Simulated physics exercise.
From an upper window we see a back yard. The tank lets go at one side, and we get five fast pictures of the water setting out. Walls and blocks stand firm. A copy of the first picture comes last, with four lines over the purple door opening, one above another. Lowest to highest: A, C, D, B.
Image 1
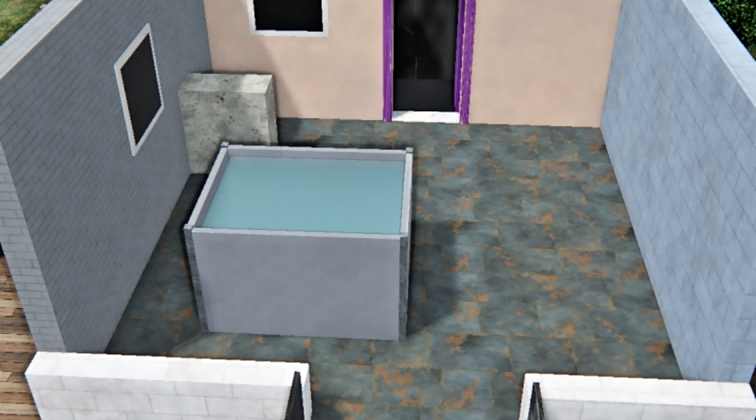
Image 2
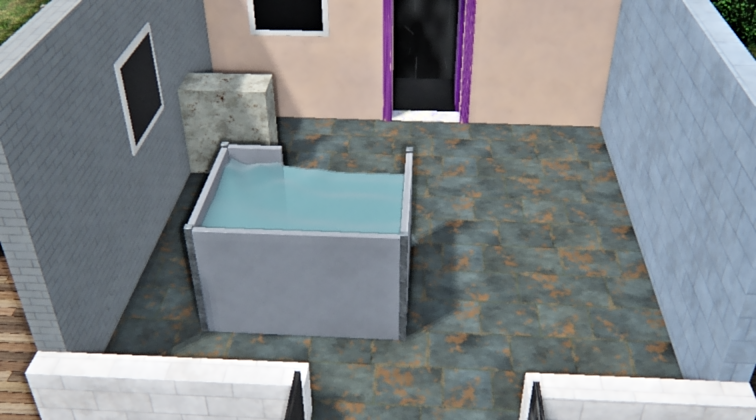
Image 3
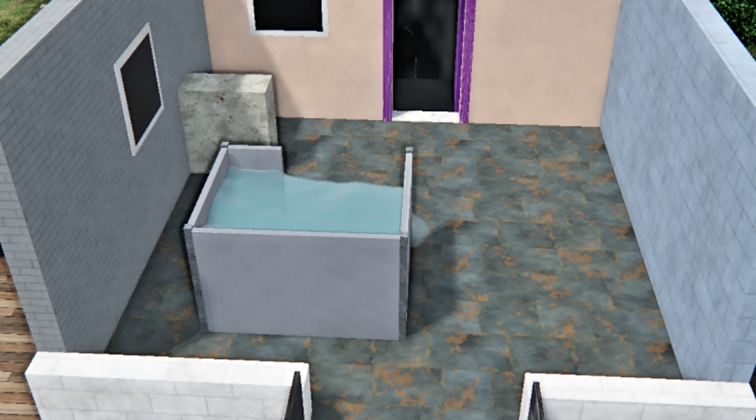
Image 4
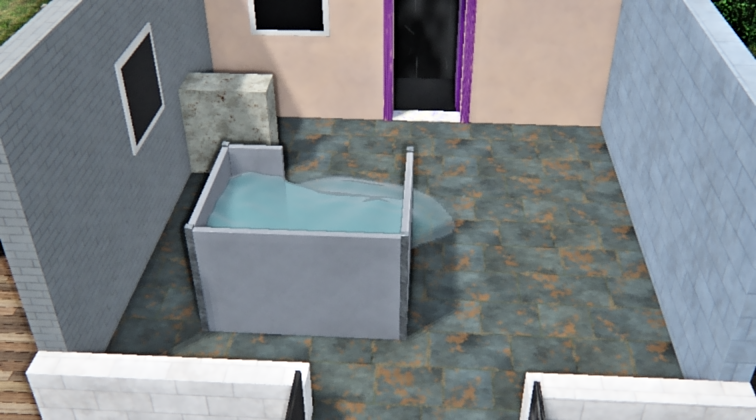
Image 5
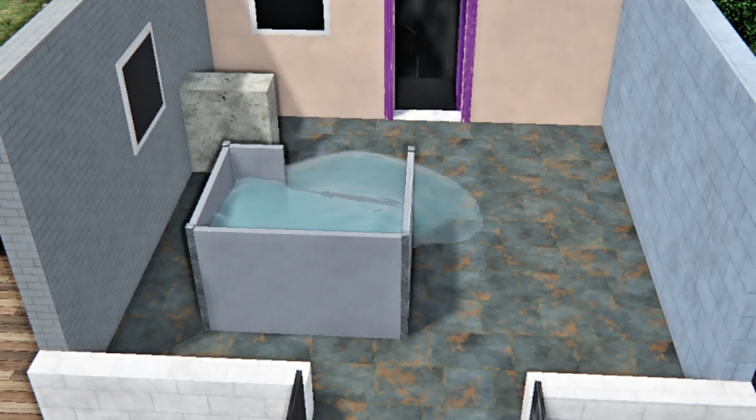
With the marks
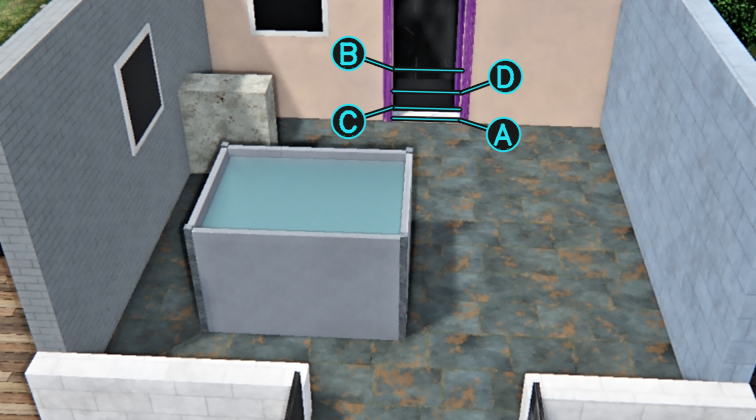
In a walled back yard with a purple-framed doorway and dark stone paving, a square grey tank stands full of still, pale blue water. Most of the tank's far side disappears, and the water surges out through the gap. The level inside drops as a clear sheet spreads backward and rightward across the paving.
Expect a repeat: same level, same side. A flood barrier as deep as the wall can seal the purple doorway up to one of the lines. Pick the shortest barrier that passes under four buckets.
D.
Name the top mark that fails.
Here it is mark C.
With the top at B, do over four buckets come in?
No.
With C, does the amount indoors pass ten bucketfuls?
Yes, it does.
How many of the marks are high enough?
Two of them.
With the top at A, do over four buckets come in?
Yes, it does.
In cyan, A at (426, 119); B at (427, 69); C at (426, 108); D at (426, 91); from the bottom up A, C, D, B.
With A, dozens of bucketfuls pour in.
With B, nothing gets over.
With C, some 20 bucketfuls get in.
With D, a bucket or two gets in.
